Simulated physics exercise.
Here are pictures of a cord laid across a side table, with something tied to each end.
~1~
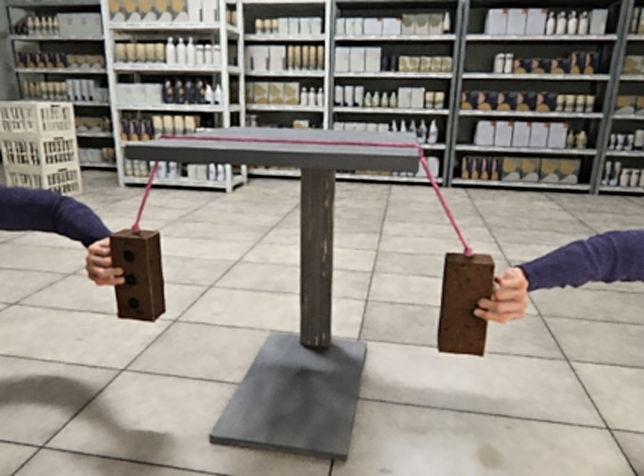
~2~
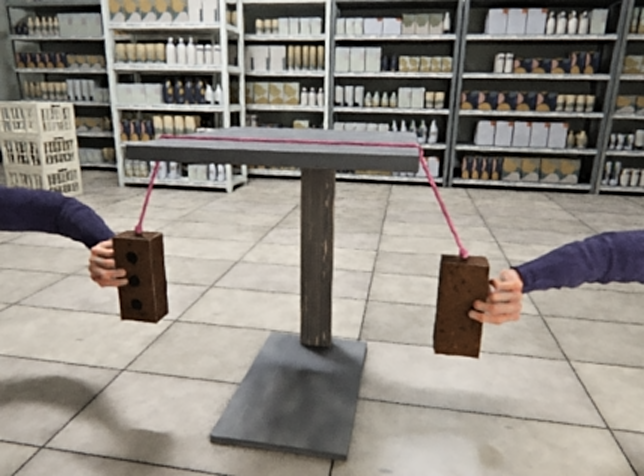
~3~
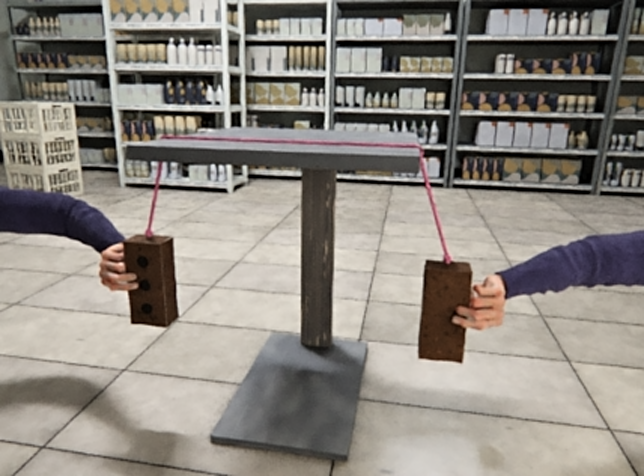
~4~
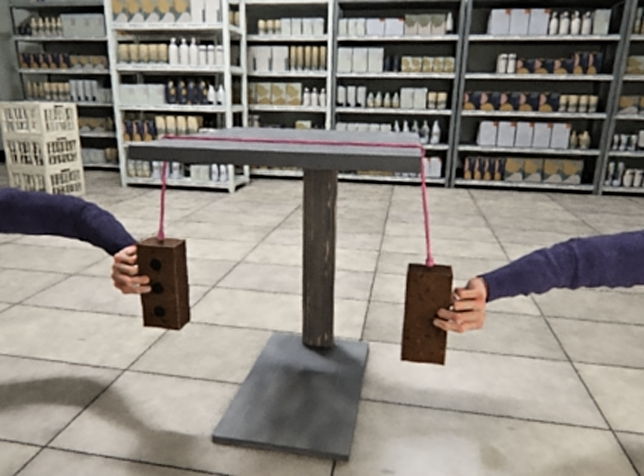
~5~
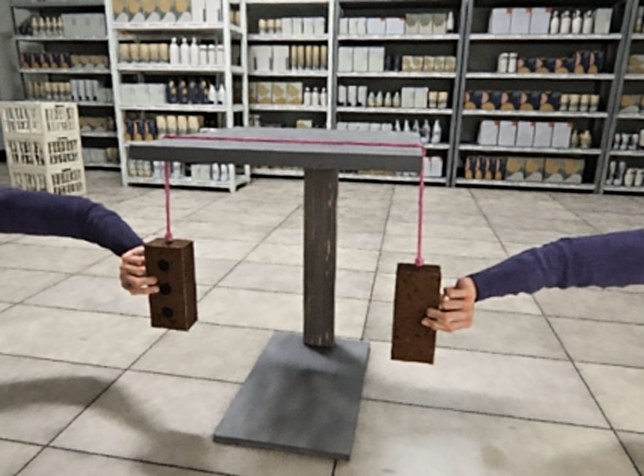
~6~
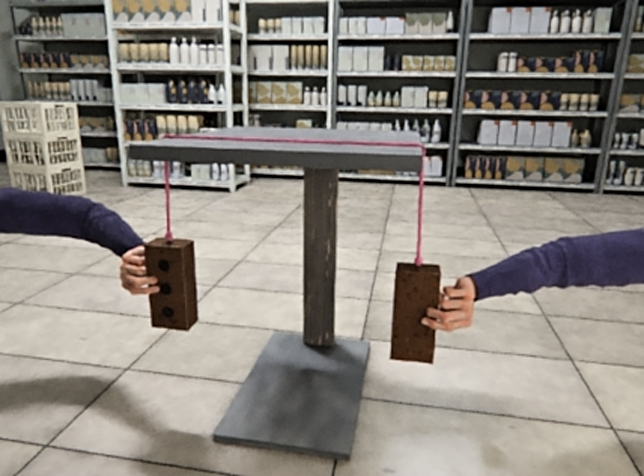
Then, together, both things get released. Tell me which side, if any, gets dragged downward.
It holds its position.
Then, 0.76 s after the last picture, left brick hanging as before near (178, 284); right brick hanging as before near (407, 312).
Then, 1.42 s after the last picture, left brick hanging as before near (175, 284); right brick hanging as before near (413, 312).
At rest, left brick hanging as before near (179, 284); right brick hanging as before near (406, 311). The cord stays as it is.
